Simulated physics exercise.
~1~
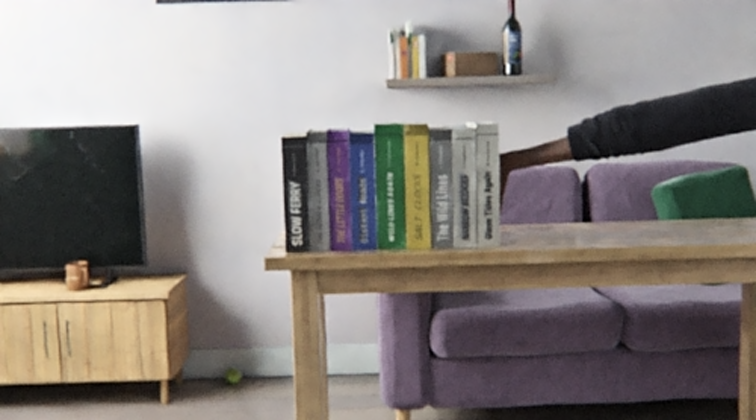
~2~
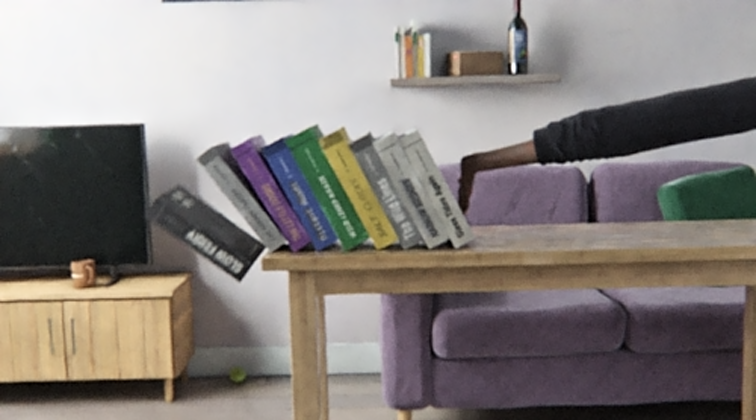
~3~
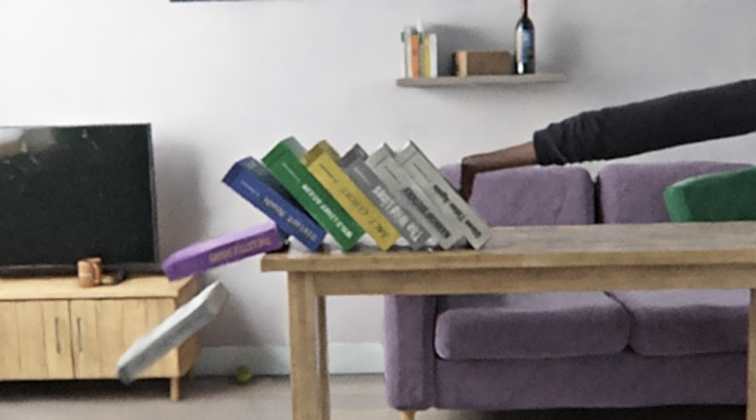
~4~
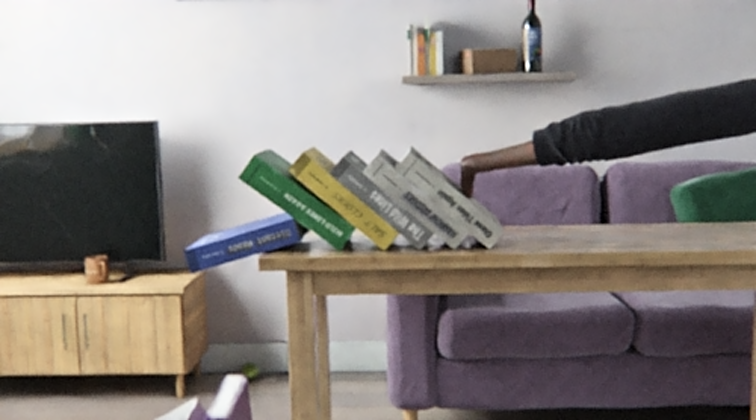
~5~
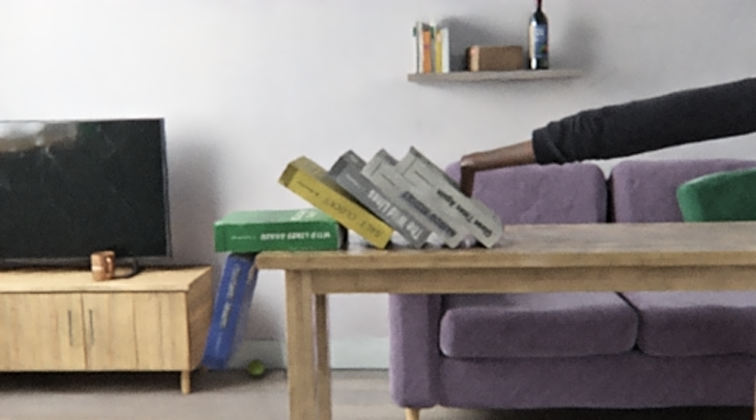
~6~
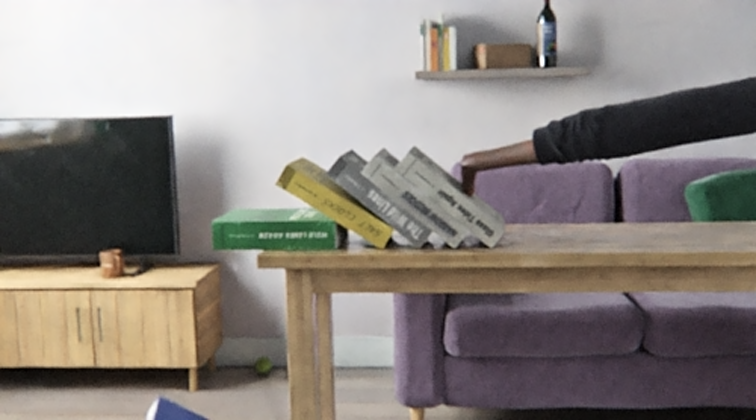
We see a hand push a row of upright book-like files leftward along a wooden table, tipping them over until black, grey, purple and blue ones drop off the left end in turn, while the green one lies flat over the edge and the rest stay leaning behind it.
